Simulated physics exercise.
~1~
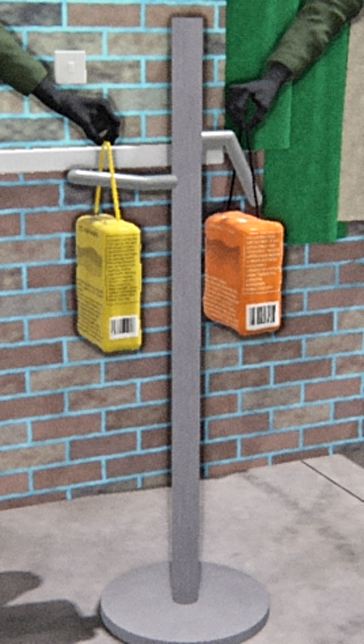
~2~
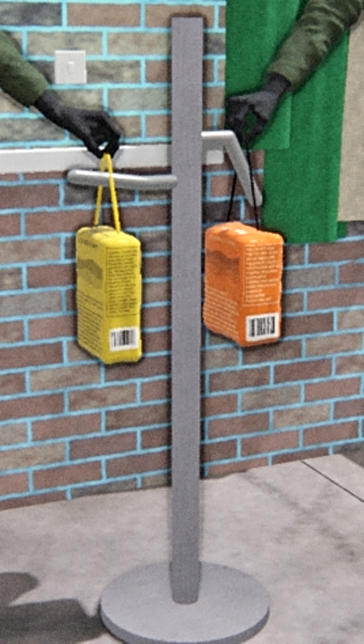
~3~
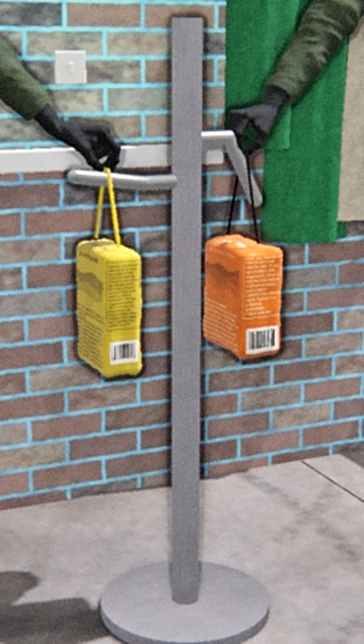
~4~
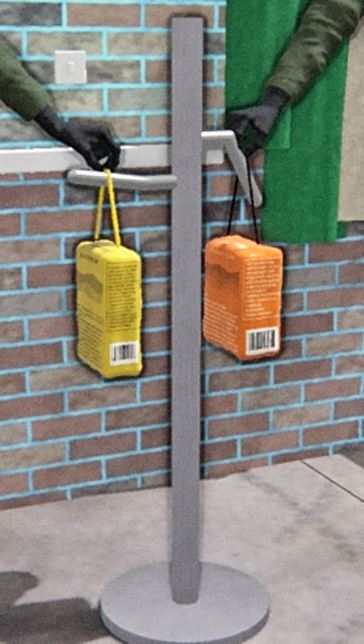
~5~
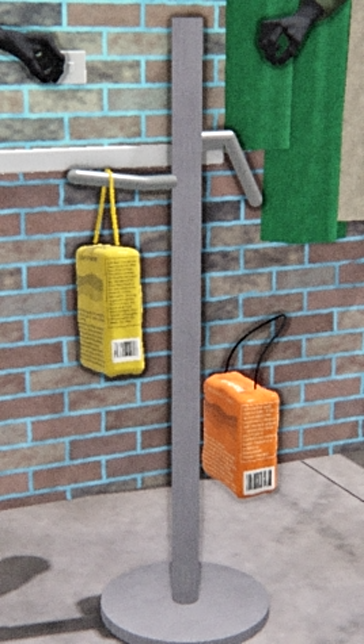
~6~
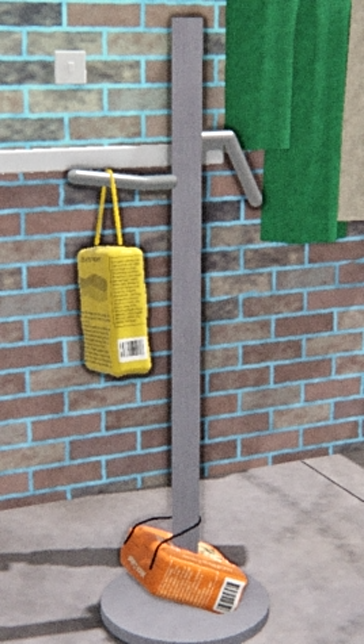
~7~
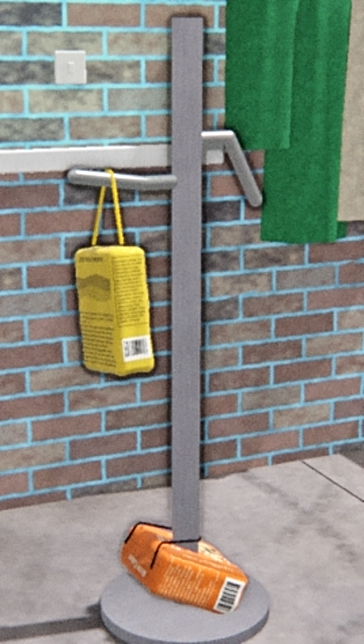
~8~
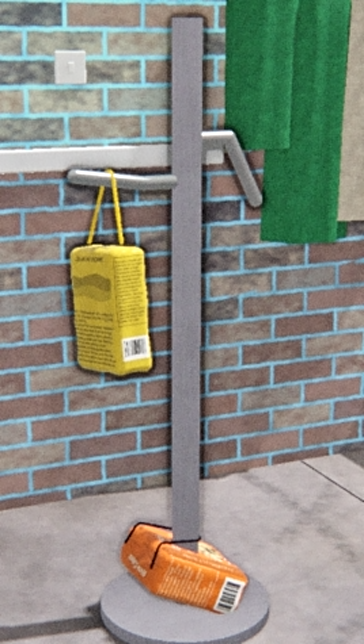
Orange sack slipping off a downward-sloping peg and landing on the stand's base after gloved hands let go, yellow bag staying hung.
